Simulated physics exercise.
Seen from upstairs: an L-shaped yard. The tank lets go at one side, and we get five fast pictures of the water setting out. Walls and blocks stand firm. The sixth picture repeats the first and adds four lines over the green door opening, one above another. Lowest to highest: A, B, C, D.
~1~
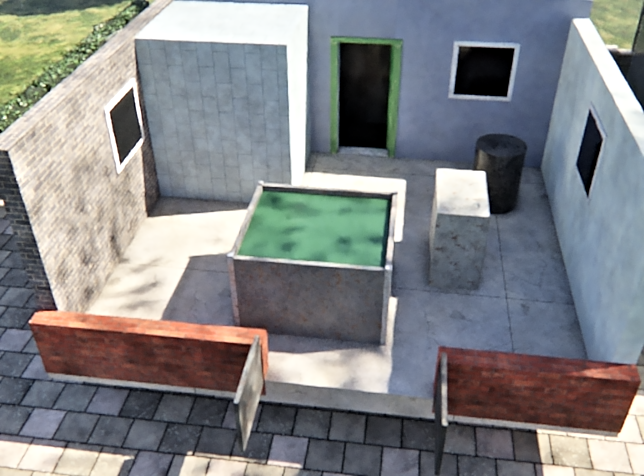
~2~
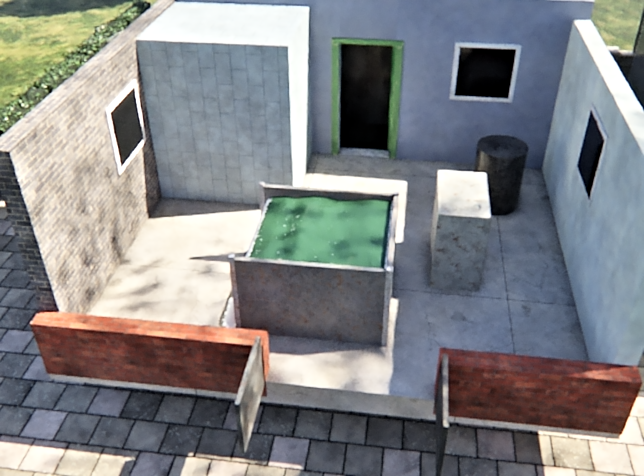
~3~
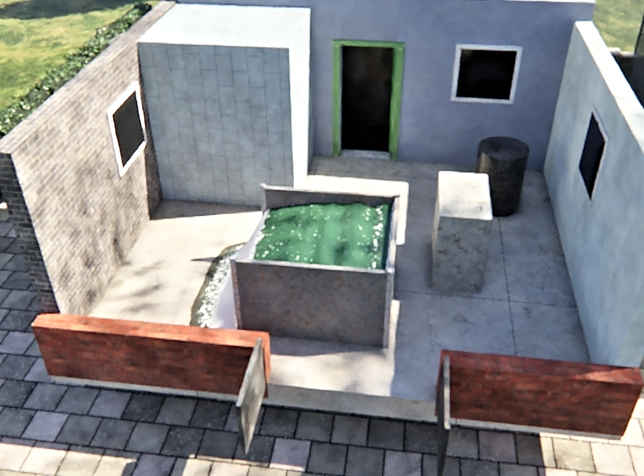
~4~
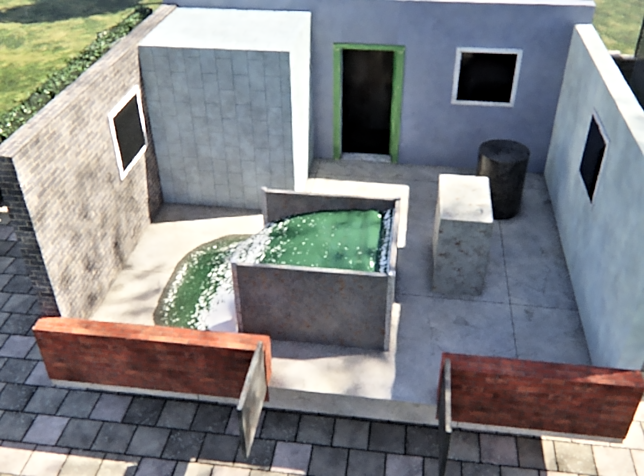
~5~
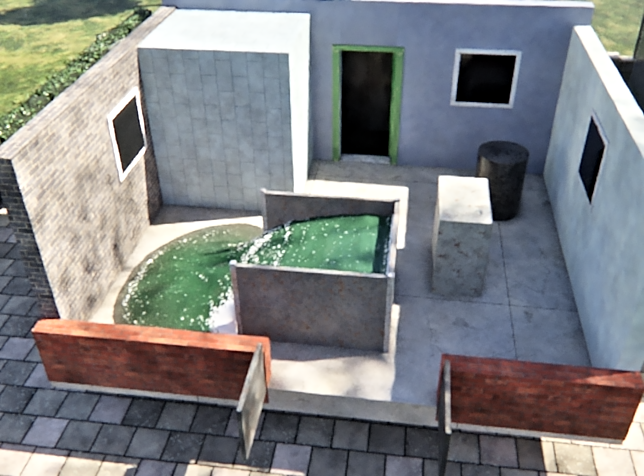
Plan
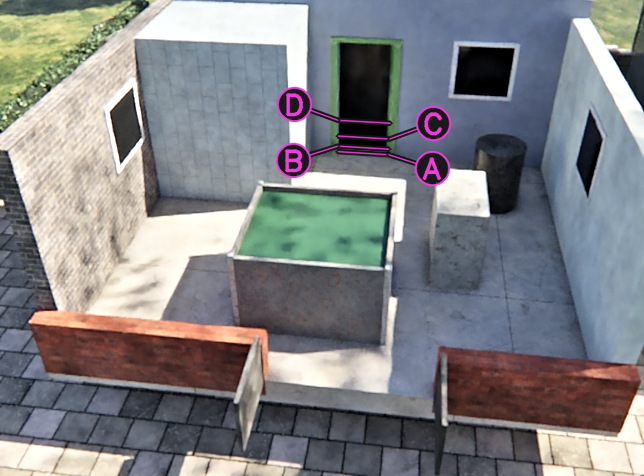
Green water pours out of the left side of a tank and spreads across the yard.
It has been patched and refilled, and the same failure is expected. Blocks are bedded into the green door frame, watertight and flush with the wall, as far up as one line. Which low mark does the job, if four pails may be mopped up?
Use mark A.
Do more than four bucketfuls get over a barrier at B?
No.
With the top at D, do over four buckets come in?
No, not at all.
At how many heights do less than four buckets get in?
All of the four.
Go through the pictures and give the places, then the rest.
Water in the tank at rest, its middle at (319, 228); foot of the green doorway at (363, 155); open gate at (351, 335), in the first frame.
In the second frame, 2 % of the ground under water, visible out to (233, 300).
In the third frame, 5 % of the ground under water, visible out to (234, 252).
In the fourth frame, 10 % of the ground under water, visible out to (224, 239).
In the fifth frame, 18 % of the ground under water, visible out to (153, 255).
In magenta, A at (363, 153); B at (363, 147); C at (363, 137); D at (364, 121); from the bottom up A, B, C, D.
For mark A, a splash gets over, under a bucket.
For mark B, nothing gets over.
For mark C, nothing gets over.
For mark D, nothing gets over.
